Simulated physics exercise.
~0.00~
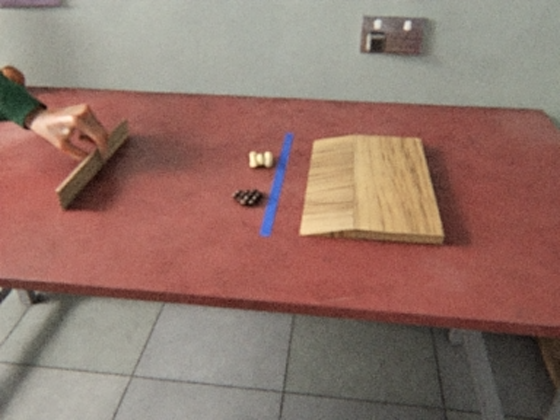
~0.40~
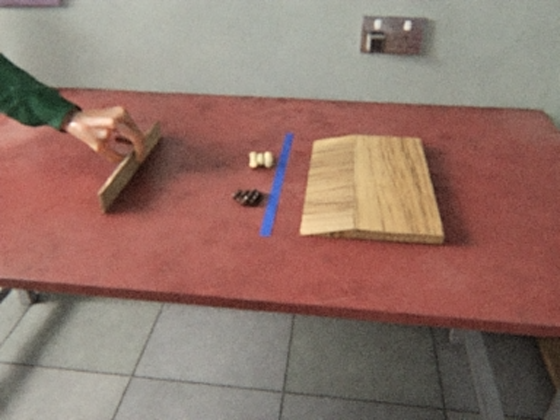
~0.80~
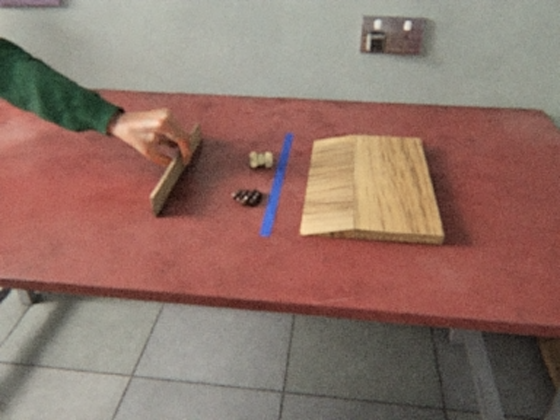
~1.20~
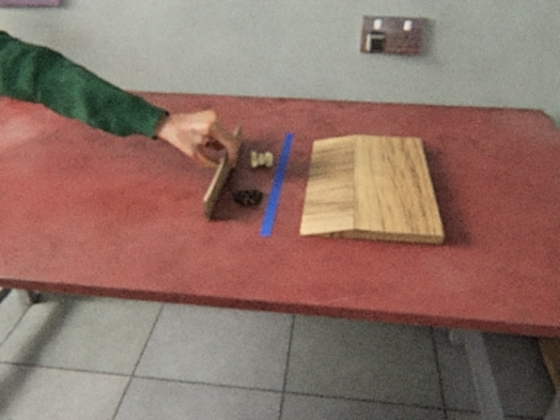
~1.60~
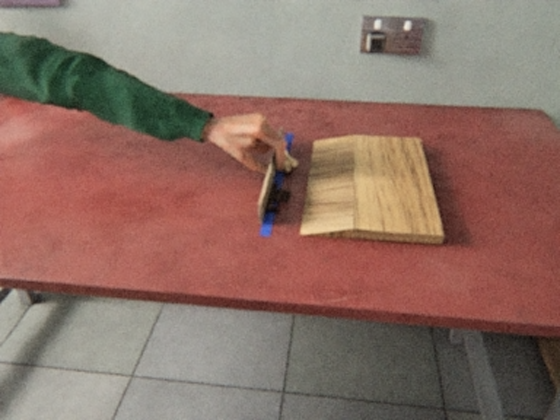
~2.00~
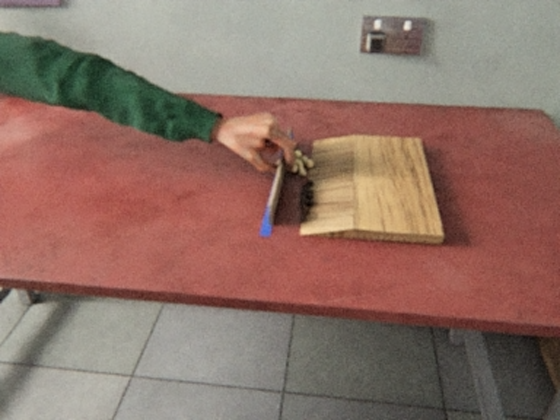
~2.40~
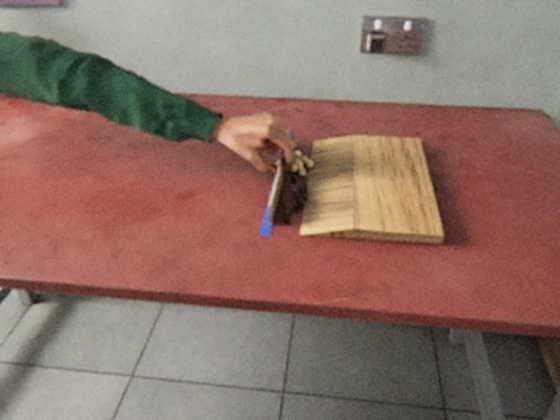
A hand slides a wooden strip right to blue tape, pushing two small batches short of the ramp.
